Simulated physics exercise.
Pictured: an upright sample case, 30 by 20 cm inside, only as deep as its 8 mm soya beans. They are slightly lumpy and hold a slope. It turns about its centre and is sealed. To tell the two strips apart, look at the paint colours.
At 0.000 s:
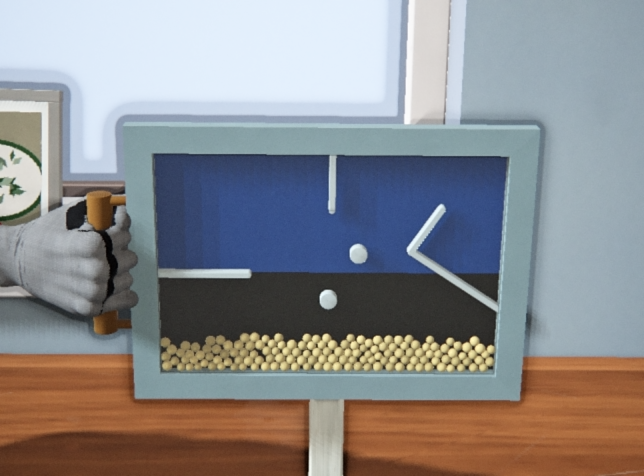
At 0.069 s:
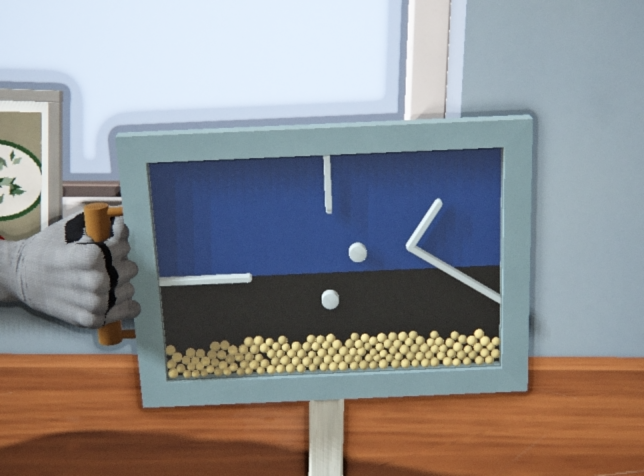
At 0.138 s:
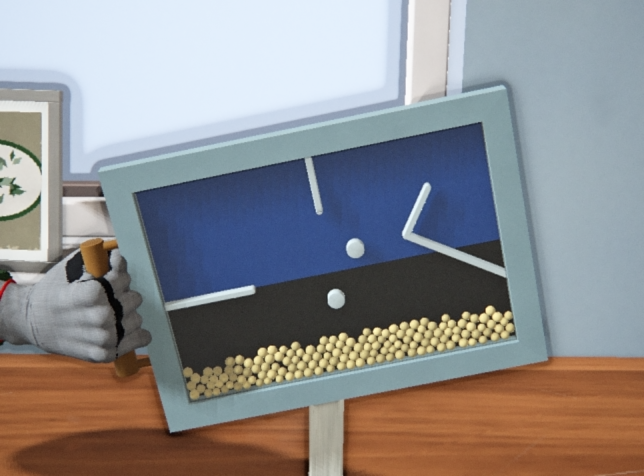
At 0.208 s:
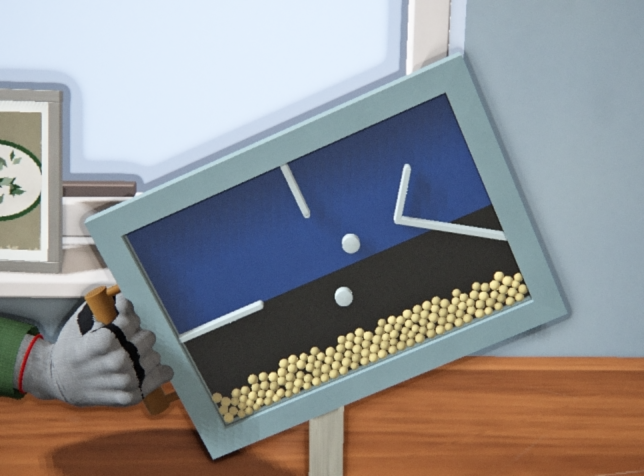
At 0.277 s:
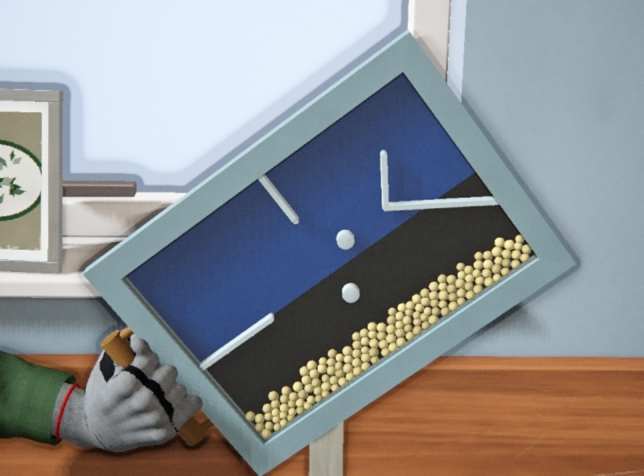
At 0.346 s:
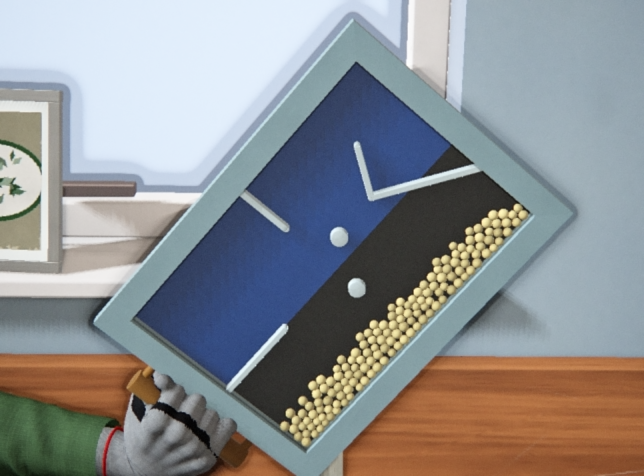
To begin with, a gloved hand grips the handle on the left of a level, blue-and-black-backed case with pale beans spread along its bottom. The hand moves downward, turning the case steadily anticlockwise until it is steeply tilted, while the beans stay banked along the lower right side in a slope.
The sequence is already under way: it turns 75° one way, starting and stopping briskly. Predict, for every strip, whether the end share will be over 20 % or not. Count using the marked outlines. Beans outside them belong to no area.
Blue strip: Not over; black strip: Over.
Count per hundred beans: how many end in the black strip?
Around 100 in a hundred.
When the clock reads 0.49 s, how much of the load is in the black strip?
Share: Near 100 %.
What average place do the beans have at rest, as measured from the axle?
Right: About 4 cm; below: About 10 cm.
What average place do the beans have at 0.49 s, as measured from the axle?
The middle sits around 6 cm right and 7 cm below.
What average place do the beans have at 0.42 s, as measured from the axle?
Roughly 6 centimetres to the right and 6 centimetres below.
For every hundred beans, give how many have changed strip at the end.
I'd say something like 0 percent.
By 0.42 s, it stands 63° anticlockwise; the beans' middle is 6 cm right of and 6 cm below the centre; black 100 %.
By 0.49 s, it stands 72° anticlockwise; the beans' middle is 6 cm right of and 7 cm below the centre; black 100 %.
By 0.56 s, it stands 75° anticlockwise; the beans' middle is 5 cm right of and 8 cm below the centre; black 100 %.
At rest by 1.4 s, it stands 75° anticlockwise; blue 0 %, black 100 %.
